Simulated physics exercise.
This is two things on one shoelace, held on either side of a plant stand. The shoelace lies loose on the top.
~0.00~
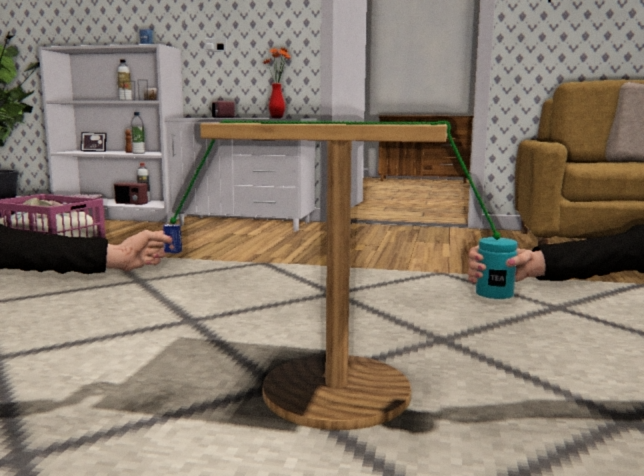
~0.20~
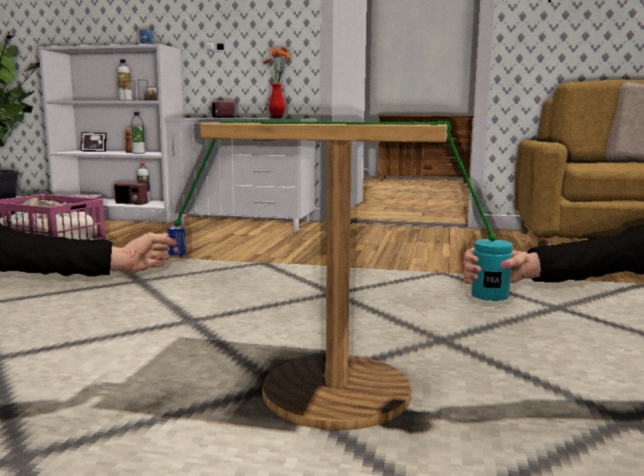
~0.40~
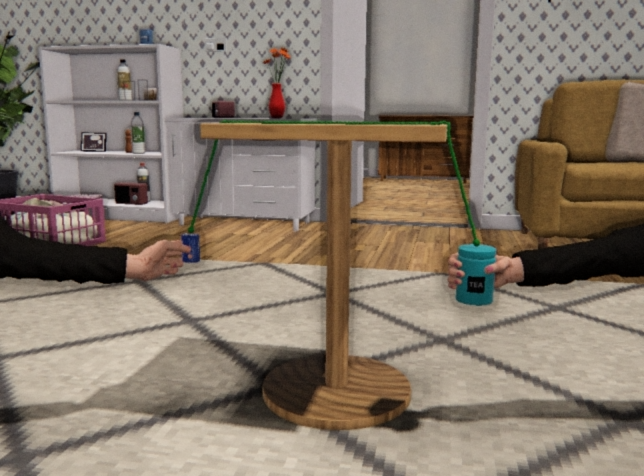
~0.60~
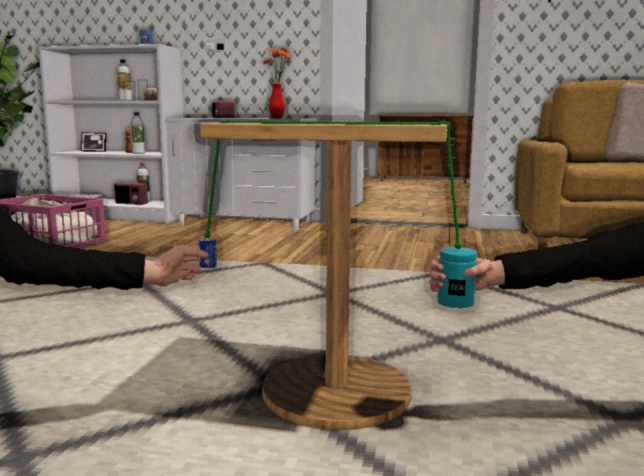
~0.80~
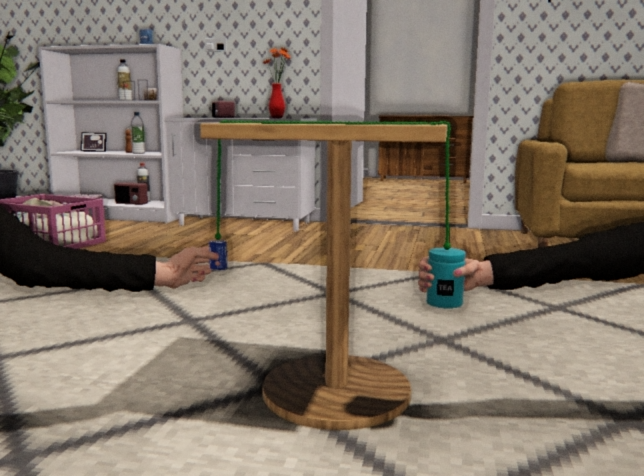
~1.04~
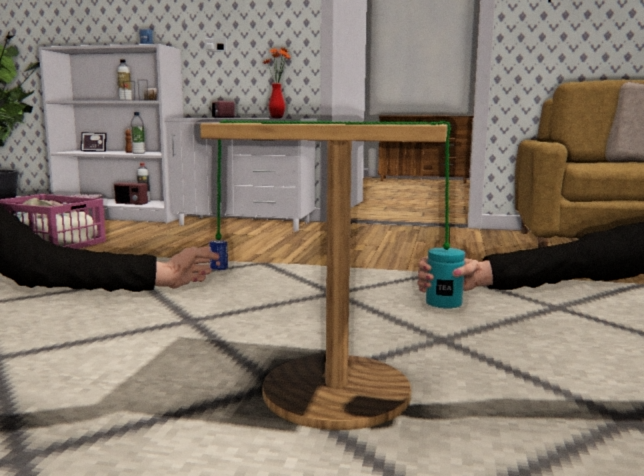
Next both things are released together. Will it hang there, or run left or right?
Outcome: The shoelace slides rightwards.
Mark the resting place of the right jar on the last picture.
Around (494, 409).
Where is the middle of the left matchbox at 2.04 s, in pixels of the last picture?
Around (434, 46).
Around 1.54 s, left matchbox pulled up onto the top; right jar down on the floor near (456, 402).
Around 2.04 s, left matchbox pulled up onto the top near (434, 46); right jar down on the floor near (495, 409).
Finally, left matchbox down on the floor; right jar down on the floor near (494, 409). The shoelace runs down on the right.
